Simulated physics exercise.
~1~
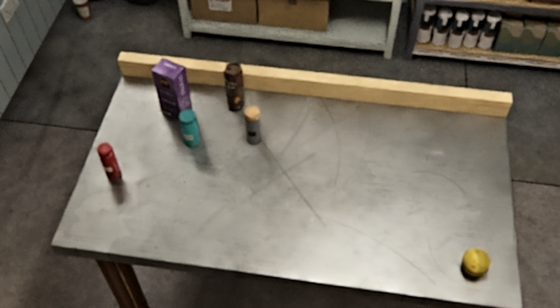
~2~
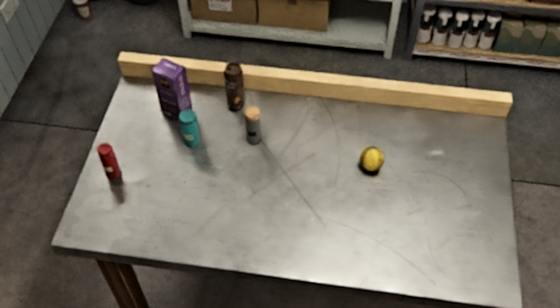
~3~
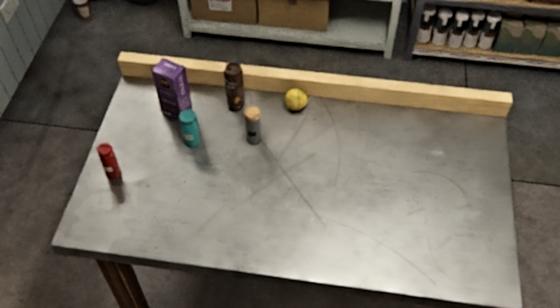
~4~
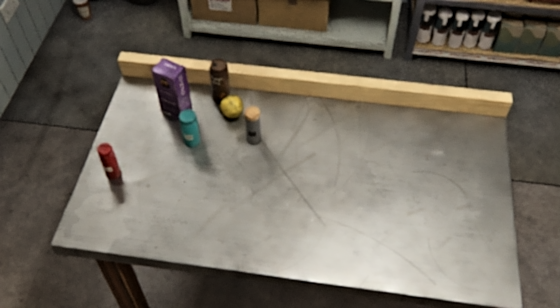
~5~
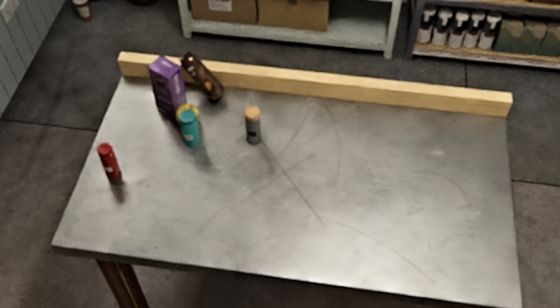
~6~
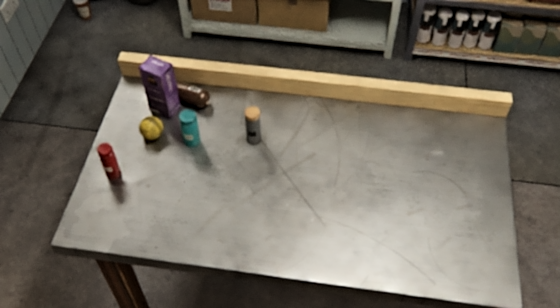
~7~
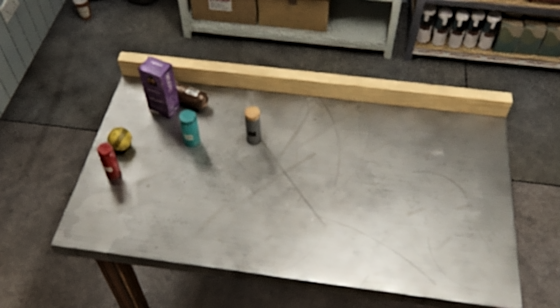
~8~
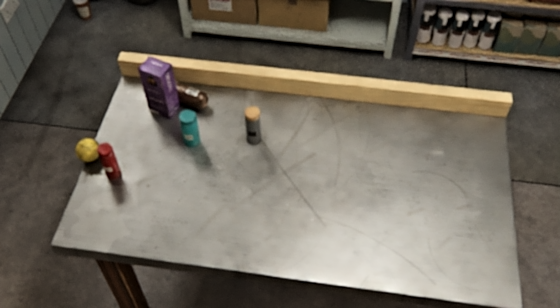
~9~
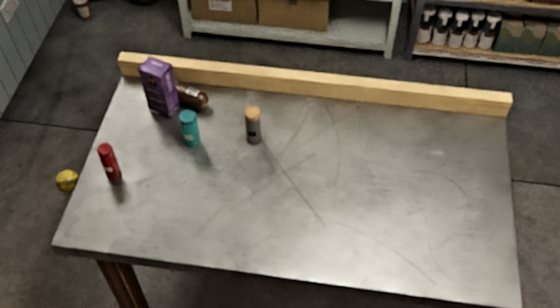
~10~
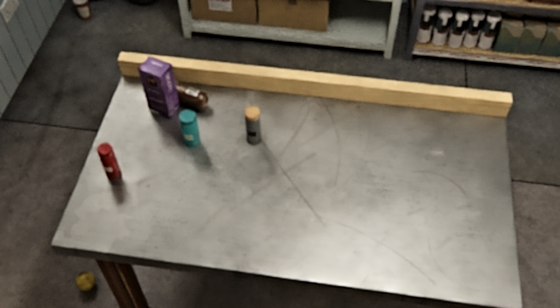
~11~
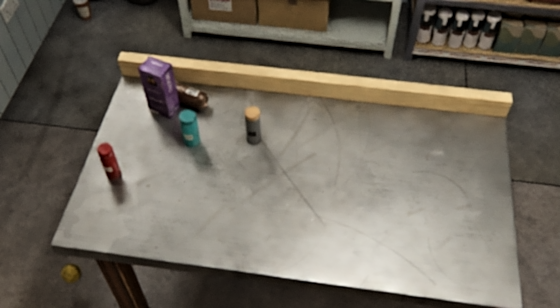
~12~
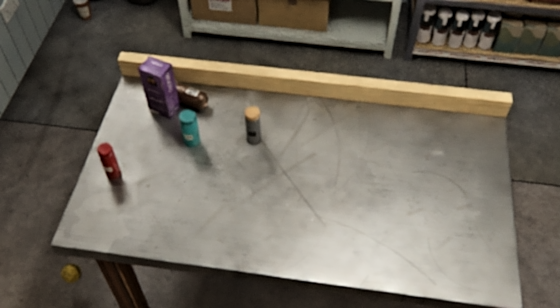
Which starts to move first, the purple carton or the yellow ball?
The yellow ball starts to move first, and the purple carton shifts only later, around when the brown can topples.
At first, a yellow ball is near the right corner of a grey tabletop, with a brown can, a purple carton and red, turquoise and grey shakers standing toward the left. The ball rolls up and left to the wooden rail along the far side, then heads left into the brown can. The can leans and topples onto its side, and the carton shifts slightly left but stays upright. The ball rolls on past the red shaker and drops off the left edge. It ends up on the floor, while the carton and all three shakers remain standing.
